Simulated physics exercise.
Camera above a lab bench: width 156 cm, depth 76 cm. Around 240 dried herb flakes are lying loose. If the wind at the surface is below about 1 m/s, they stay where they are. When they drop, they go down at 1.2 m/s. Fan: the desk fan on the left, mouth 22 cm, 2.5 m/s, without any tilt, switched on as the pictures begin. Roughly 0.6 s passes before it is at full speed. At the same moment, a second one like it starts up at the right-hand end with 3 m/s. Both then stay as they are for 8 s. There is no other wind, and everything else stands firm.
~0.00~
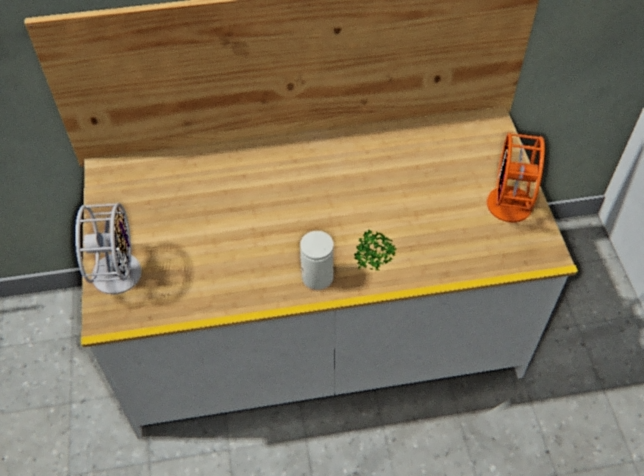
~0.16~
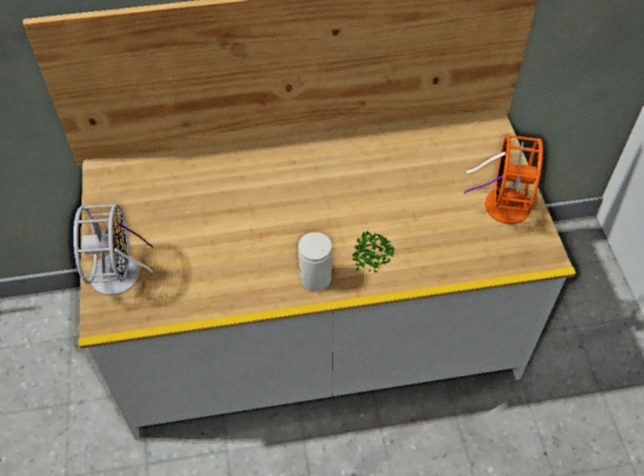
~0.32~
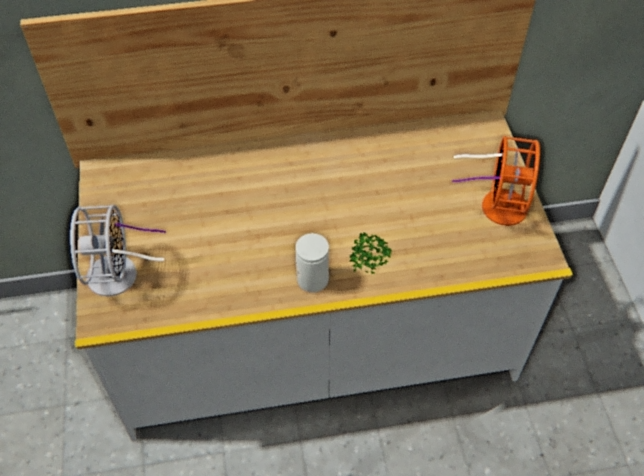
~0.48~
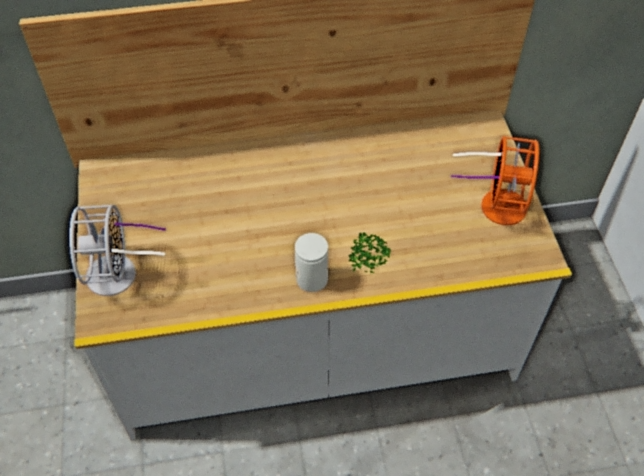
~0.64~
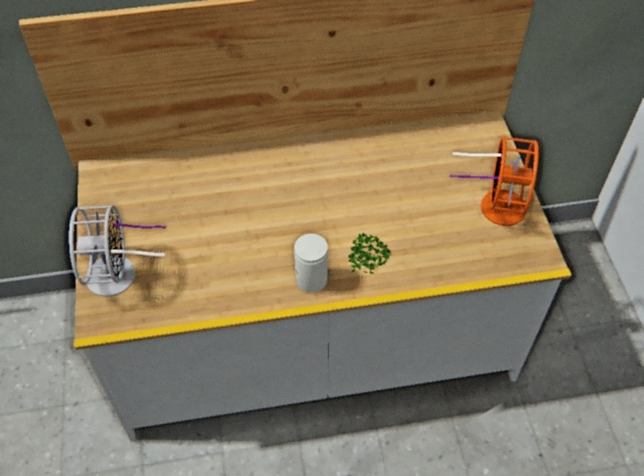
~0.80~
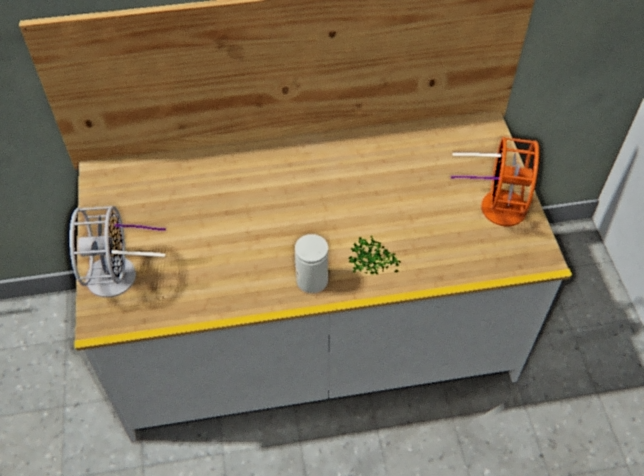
Wooden-topped lab bench with fans at both ends, ribbons lifting and streaming inward, then some green herb flakes shifting slightly right.
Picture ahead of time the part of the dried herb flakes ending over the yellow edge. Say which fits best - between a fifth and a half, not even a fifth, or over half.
Best fit: More than half.
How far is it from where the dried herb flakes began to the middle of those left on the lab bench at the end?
20 cm.
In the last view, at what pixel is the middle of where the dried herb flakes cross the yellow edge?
I'd say roughly (391, 302).
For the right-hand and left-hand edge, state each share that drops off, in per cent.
Right-hand edge: Roughly 1 %; left-hand edge: Roughly 0 %.
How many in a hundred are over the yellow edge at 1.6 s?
20 %, roughly.
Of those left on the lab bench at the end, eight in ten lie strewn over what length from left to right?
I'd say close to 10 cm.
After 1.6 s, 82 % are still on the top, 18 % are over the yellow edge; the middle of those left on the top is near (373, 283).
After 2.6 s, 18 % are still on the top, 82 % are over the yellow edge; the middle of those left on the top is near (355, 299).
After 4.4 s, 16 % are still on the top, 83 % are over the yellow edge; the middle of those left on the top is near (352, 295).
After 8.0 s, at the end, 83 % are over the yellow edge; the middle of those left on the top is near (352, 295).
